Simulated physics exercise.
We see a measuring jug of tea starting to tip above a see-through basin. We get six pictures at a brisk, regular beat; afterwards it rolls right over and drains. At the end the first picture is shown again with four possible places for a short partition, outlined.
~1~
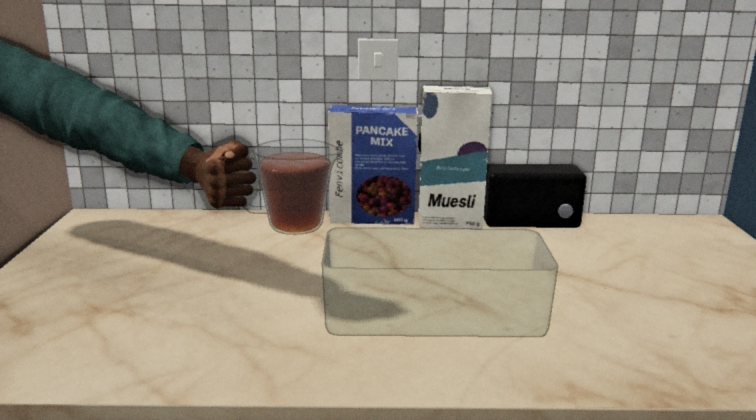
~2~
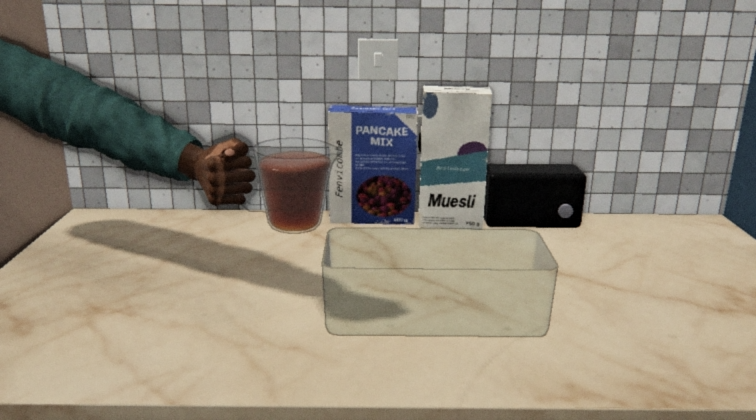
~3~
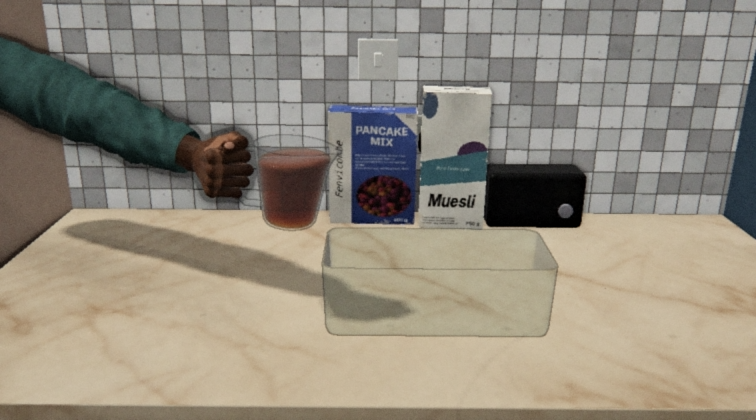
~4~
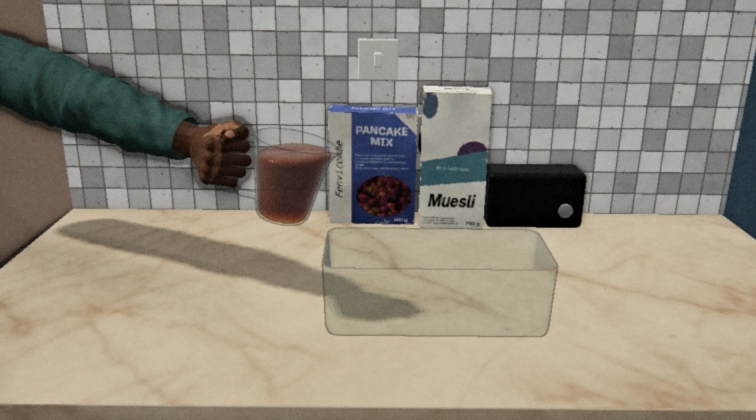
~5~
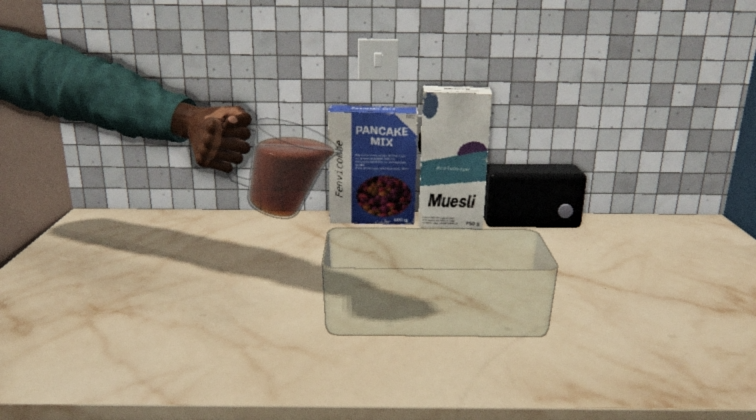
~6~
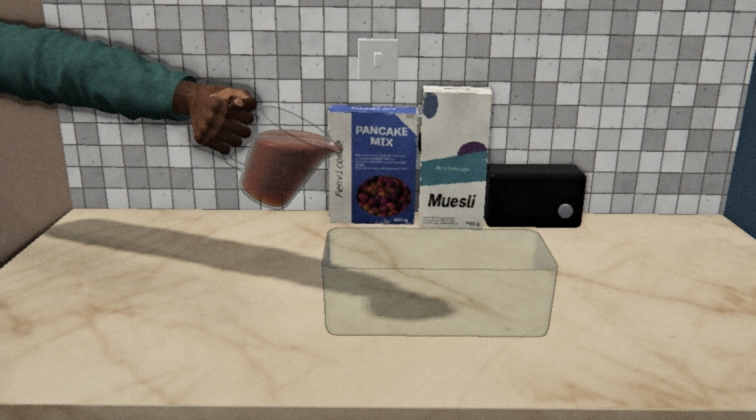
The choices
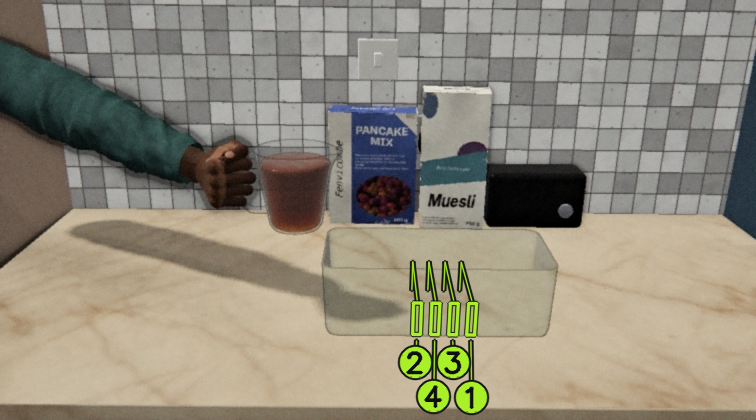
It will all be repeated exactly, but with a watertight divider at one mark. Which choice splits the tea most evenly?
2 beats the others.
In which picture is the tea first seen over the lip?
Picture 6.
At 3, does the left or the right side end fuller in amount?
The left one.
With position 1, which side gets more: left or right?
More ends on the left.
On the marked copy, 1 at (470, 340); 2 at (416, 340); 3 at (452, 340); 4 at (434, 340).
If 1 is chosen, about 93 % ends left of the wall and 4 % right of it; 3 % is lost outside.
If 2 is chosen, about 46 % ends left of the wall and 51 % right of it; 3 % is lost outside.
If 3 is chosen, about 90 % ends left of the wall and 5 % right of it; 5 % is lost outside.
If 4 is chosen, about 91 % ends left of the wall and 4 % right of it; 5 % is lost outside.
